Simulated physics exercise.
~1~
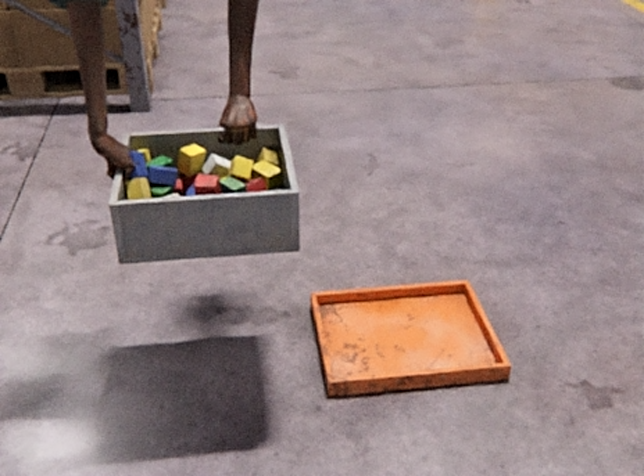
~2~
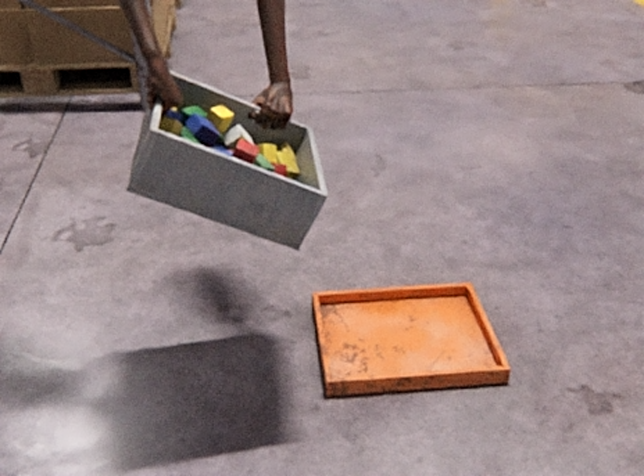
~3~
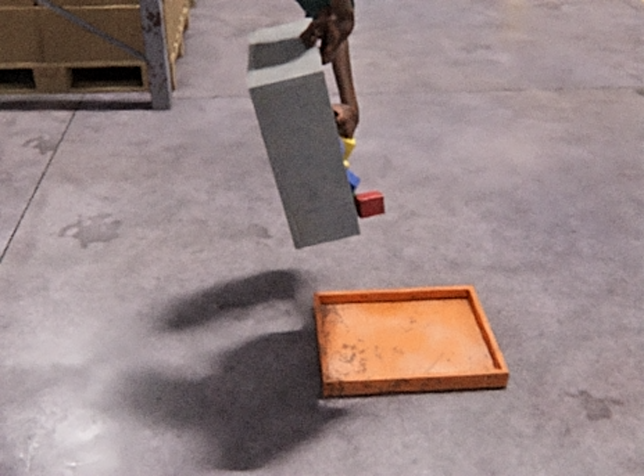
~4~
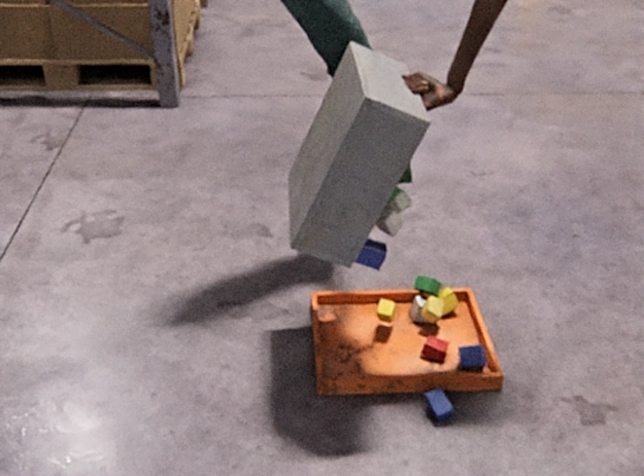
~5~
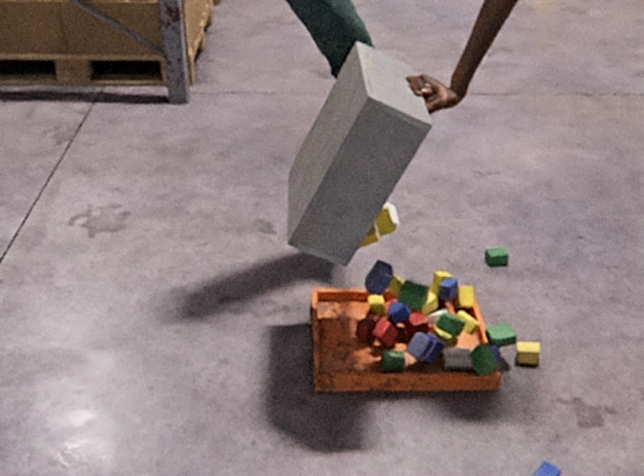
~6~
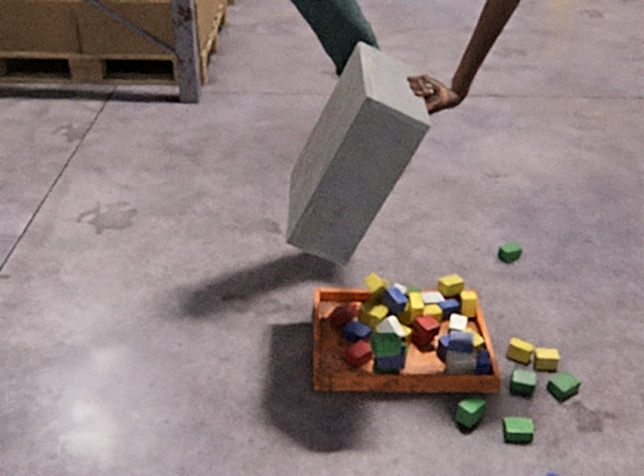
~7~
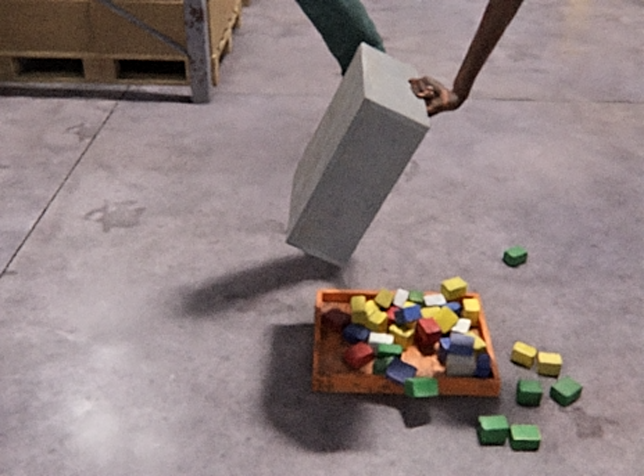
At the start, two hands hold a grey tote filled with loose, colourful toy bricks above the floor, with an empty orange tub below and to the right. The hands lift the tote and tip it toward the tub, and the first bricks begin sliding out. It swings steeply over until its base faces up, and bricks tumble into the tub while one lands just in front. More pour down in a heap, some scattering to the right. By the end, the tote hangs still, most bricks lie piled in the tub, and several, mainly green and yellow, rest on the floor.
